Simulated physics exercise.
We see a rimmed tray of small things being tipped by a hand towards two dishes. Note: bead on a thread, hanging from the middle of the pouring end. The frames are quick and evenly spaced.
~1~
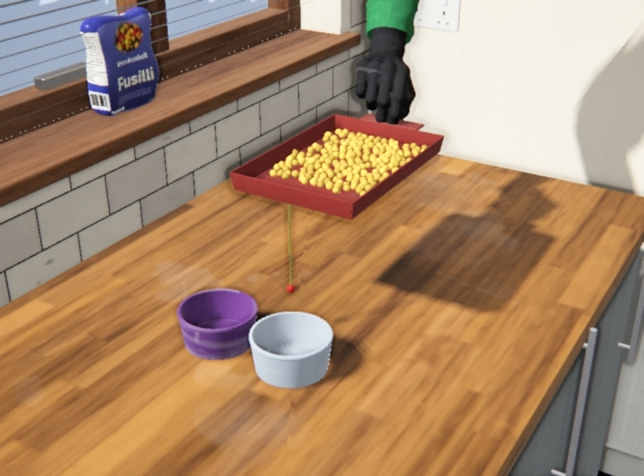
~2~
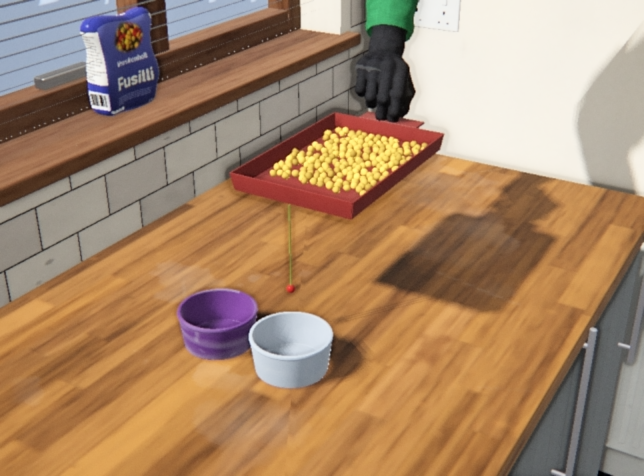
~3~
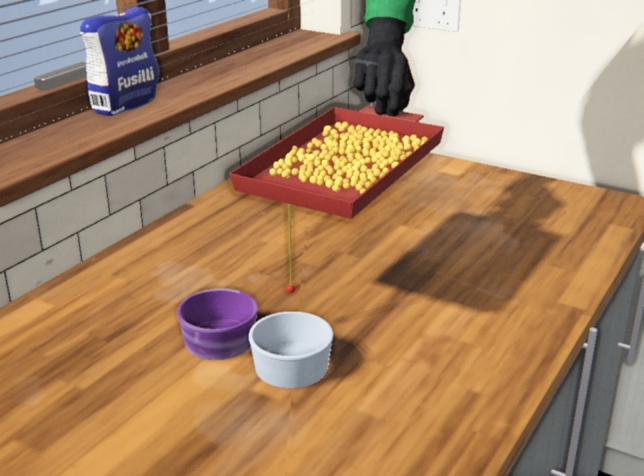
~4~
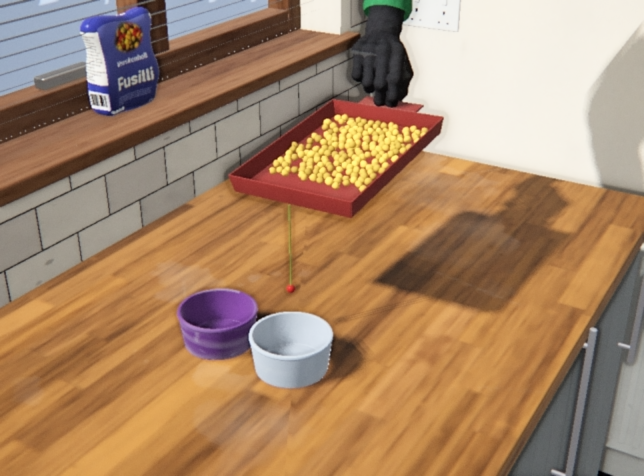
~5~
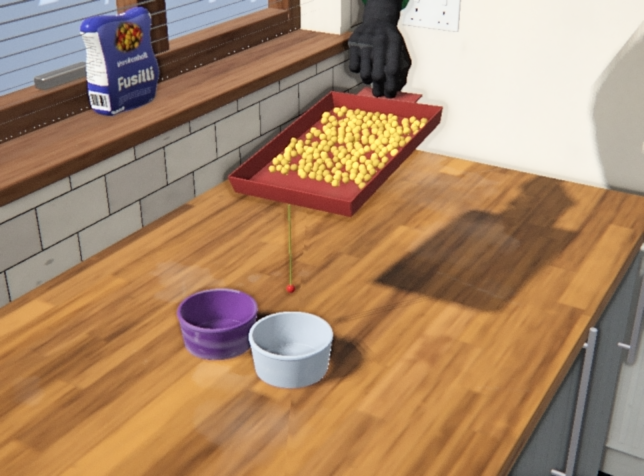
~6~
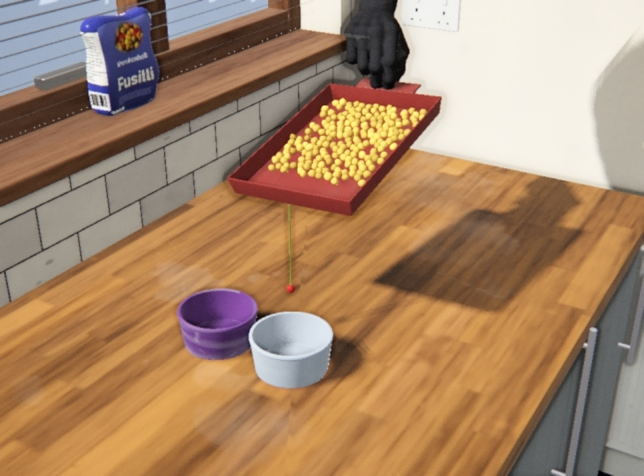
A black-gloved hand with a green sleeve holds the far end of a red tray of yellow puffed corn balls above a wooden kitchen counter, seen from above by a still camera. A purple dish and a pale grey one sit below, near a hanging red bead, with a blue Fusilli pack on the windowsill at left. The hand slowly raises the tray's far end, tilting it gently towards the dishes.
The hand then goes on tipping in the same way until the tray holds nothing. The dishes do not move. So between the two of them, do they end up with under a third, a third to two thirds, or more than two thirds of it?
The caught part tops two thirds.
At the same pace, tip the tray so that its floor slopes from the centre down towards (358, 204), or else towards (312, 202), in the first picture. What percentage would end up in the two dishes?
In order: About 10, then 80 percent.
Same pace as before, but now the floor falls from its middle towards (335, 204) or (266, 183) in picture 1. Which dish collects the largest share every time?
First it's the dish to the right, then it's the dish to the left.
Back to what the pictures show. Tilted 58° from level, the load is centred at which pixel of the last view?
Roughly at (279, 166).
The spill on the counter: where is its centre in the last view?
Look around pixel (225, 333).
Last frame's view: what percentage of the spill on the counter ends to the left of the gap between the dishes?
Share on the left: Near 70 %.
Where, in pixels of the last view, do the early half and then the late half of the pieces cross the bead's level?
For the early half I get (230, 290), and for the late half (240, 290).
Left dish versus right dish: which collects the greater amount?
You'll find more in the left of the two at the end.
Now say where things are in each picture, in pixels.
Corners of the pouring end at (234, 172) and (351, 201), level; middle of the load at (351, 161), puffed corn balls; left dish at (195, 340); right dish at (269, 367); bead on its thread at (291, 289), in the first picture.
Corners of the pouring end at (234, 172) and (351, 201), level; middle of the load at (351, 160), in the second picture.
Corners of the pouring end at (234, 173) and (351, 200), tipped barely, lowest at the left corner; middle of the load at (351, 156), in the third picture.
Corners of the pouring end at (233, 174) and (350, 200), tipped a little, lowest at the left corner; middle of the load at (351, 151), in the fourth picture.
Corners of the pouring end at (232, 176) and (349, 200), tipped a little, lowest at the left corner; middle of the load at (350, 146), in the fifth picture.
Corners of the pouring end at (231, 177) and (348, 199), tipped a little, lowest at the left corner; middle of the load at (349, 141); left dish at (195, 340); right dish at (269, 367), in the sixth picture.
Soon after the last picture, tray tipped steeply; nearly all on the tray; a stray few in the air.
A little later, tray tipped right over; most on the tray; a stray few in the left dish; a stray few outside both; a small part in the air.
Later still, tray tipped past a quarter turn; a small part in the right dish; about two thirds in the left dish; about a quarter outside both.
At rest, tray tipped past a quarter turn; a small part in the right dish; about two thirds in the left dish; about a quarter outside both.
